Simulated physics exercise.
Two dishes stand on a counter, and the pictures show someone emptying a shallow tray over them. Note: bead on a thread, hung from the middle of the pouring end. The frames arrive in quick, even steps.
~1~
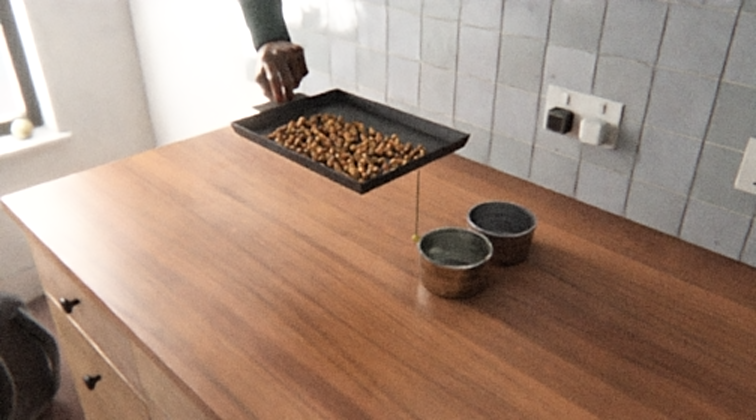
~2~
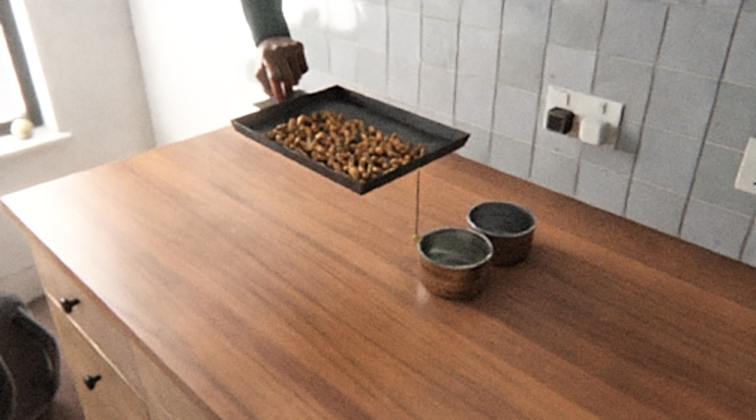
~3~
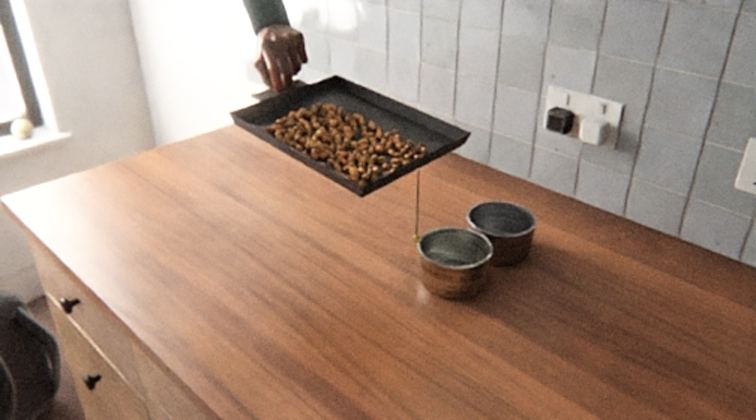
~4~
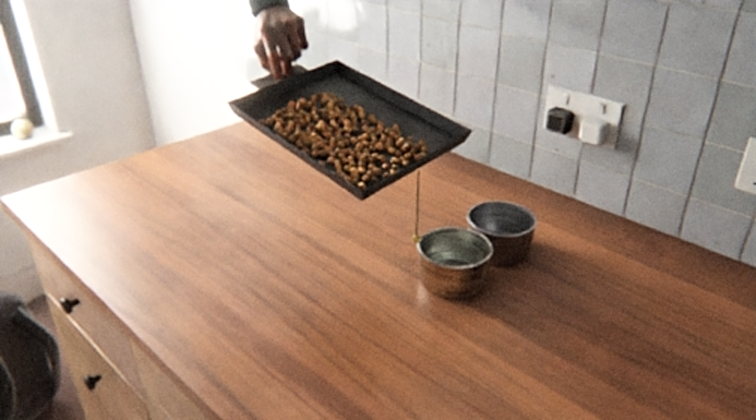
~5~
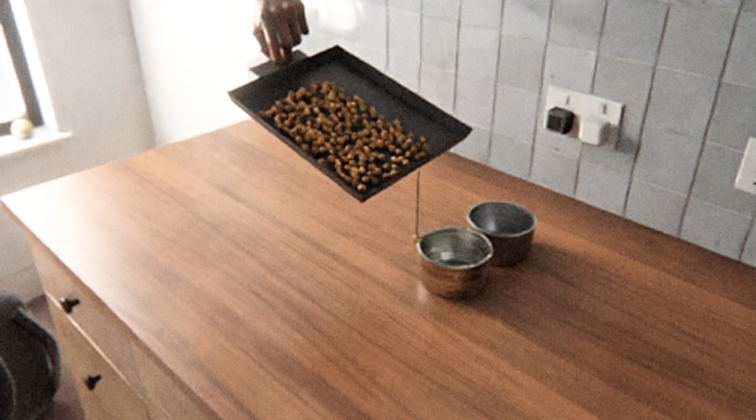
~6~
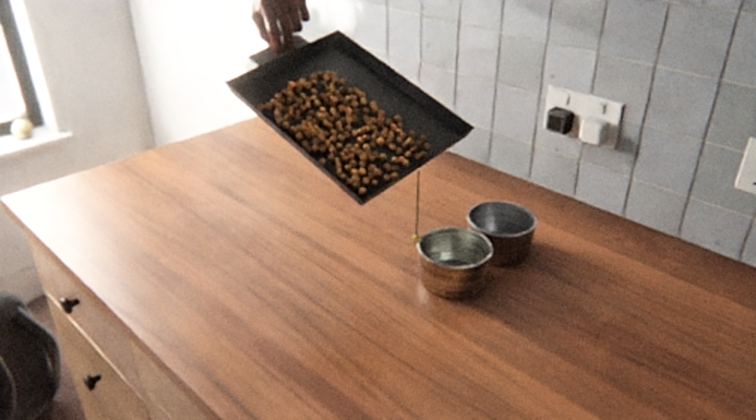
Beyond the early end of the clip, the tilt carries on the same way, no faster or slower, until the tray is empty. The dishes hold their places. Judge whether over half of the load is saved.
More of the load is lost than caught.
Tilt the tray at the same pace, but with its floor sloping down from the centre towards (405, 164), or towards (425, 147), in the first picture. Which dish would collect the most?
Outcome one: The left side; outcome two: The left side.
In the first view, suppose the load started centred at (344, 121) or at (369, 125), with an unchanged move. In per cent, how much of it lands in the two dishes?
Roughly 0 per cent, then 0 per cent.
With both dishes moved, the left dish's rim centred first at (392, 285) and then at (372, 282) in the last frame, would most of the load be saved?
In the first position a majority, in the second a majority.
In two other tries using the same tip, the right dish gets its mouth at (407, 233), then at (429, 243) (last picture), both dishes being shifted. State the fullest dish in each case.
Well, first the one further left, then the one further left.
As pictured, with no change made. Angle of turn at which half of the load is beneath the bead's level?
About 110° of tilt.
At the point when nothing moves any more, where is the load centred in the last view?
Once nothing moves, the middle sits near (381, 315).
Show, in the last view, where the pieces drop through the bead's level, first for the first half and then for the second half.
Around (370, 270), followed by around (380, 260).
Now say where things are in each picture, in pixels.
In the first frame, corners of the pouring end at (362, 181) and (465, 135), level; middle of the load at (338, 144), roasted chickpeas; left dish at (482, 274); right dish at (529, 243); bead on its thread at (416, 239).
In the second frame, corners of the pouring end at (362, 182) and (465, 134), level; middle of the load at (338, 143).
In the third frame, corners of the pouring end at (362, 184) and (465, 132), tipped barely, lowest at the left corner; middle of the load at (338, 140).
In the fourth frame, corners of the pouring end at (362, 188) and (466, 130), tipped a little, lowest at the left corner; middle of the load at (338, 134).
In the fifth frame, corners of the pouring end at (362, 192) and (467, 128), tipped clearly, lowest at the left corner; middle of the load at (338, 129).
In the sixth frame, corners of the pouring end at (363, 196) and (468, 127), tipped clearly, lowest at the left corner; middle of the load at (338, 125); left dish at (482, 274); right dish at (529, 243).
Soon, tray tipped steeply; all on the tray.
A while on, tray tipped past a quarter turn; nearly all on the tray; a stray few outside both; a small part in the air.
Towards the end, tray tipped past a quarter turn; all outside both.
Finally, tray tipped past a quarter turn; none in the left dish; none in the right dish; all outside both.
